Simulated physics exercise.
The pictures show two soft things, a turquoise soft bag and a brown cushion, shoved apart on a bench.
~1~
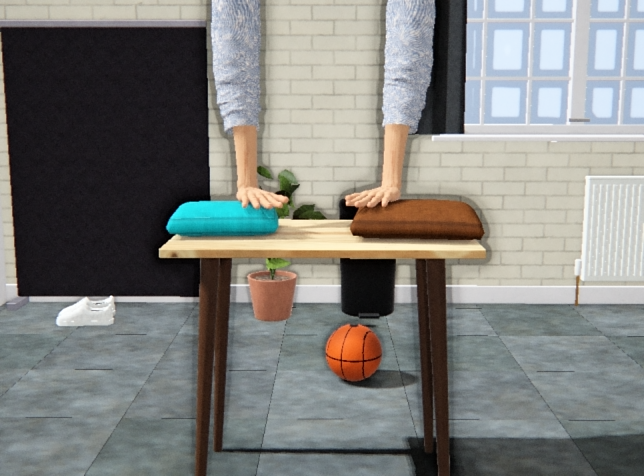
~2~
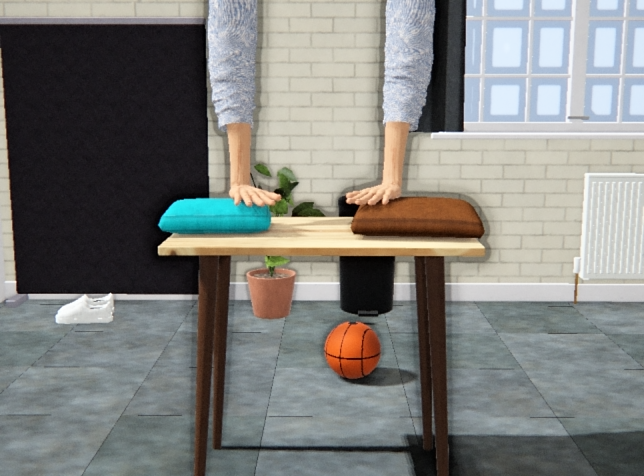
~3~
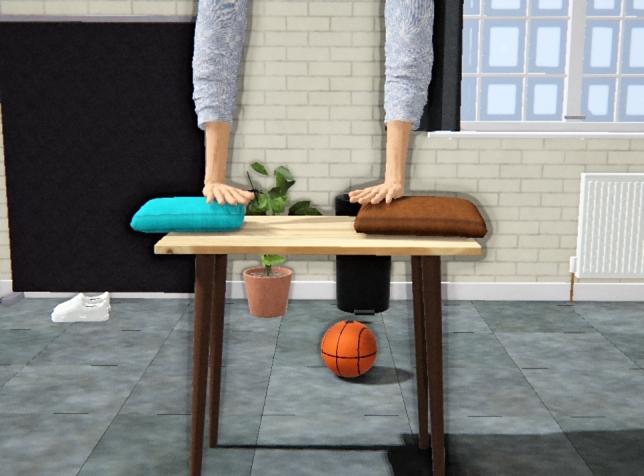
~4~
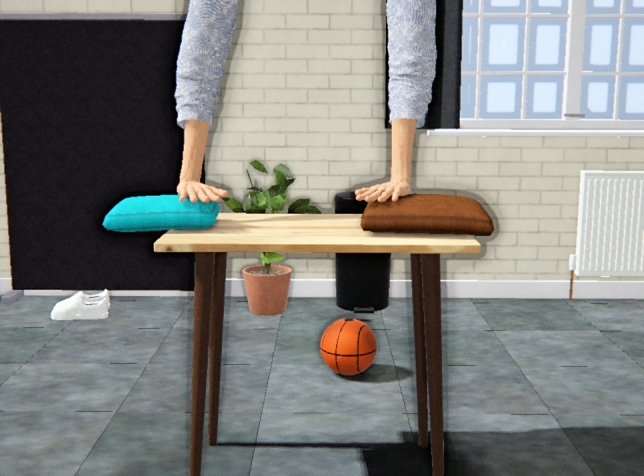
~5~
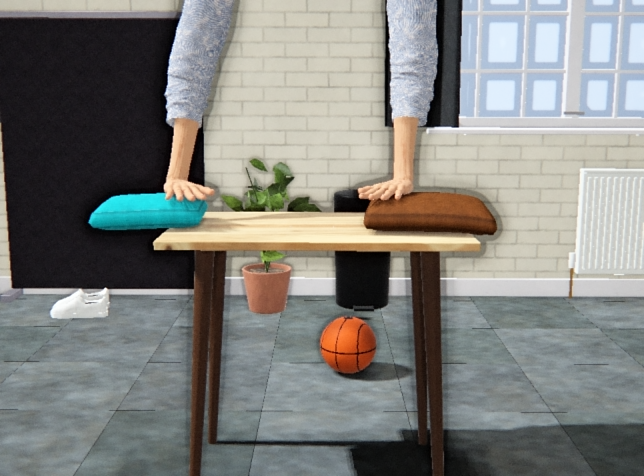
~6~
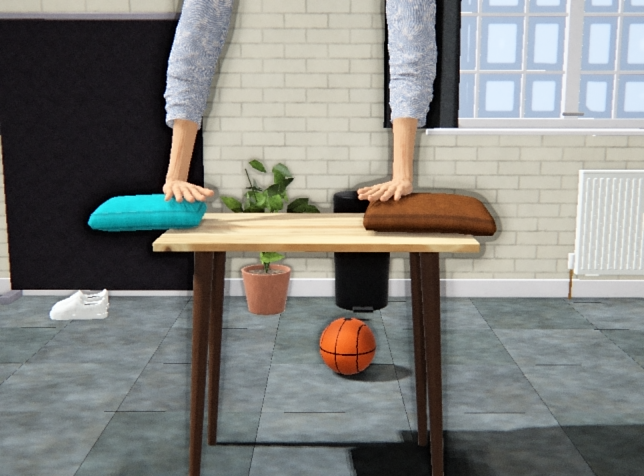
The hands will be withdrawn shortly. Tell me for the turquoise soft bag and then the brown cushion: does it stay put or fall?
Result: The turquoise soft bag falls, the brown cushion stays put.
Then, 0.44 s after the last picture, soft bag falling near (152, 311); cushion lying still.
Then, 0.72 s after the last picture, soft bag on the floor near (144, 447); cushion lying still.
At rest, soft bag on the floor near (132, 454); cushion lying still. The turquoise soft bag slumps off the end and the brown cushion remains on top.
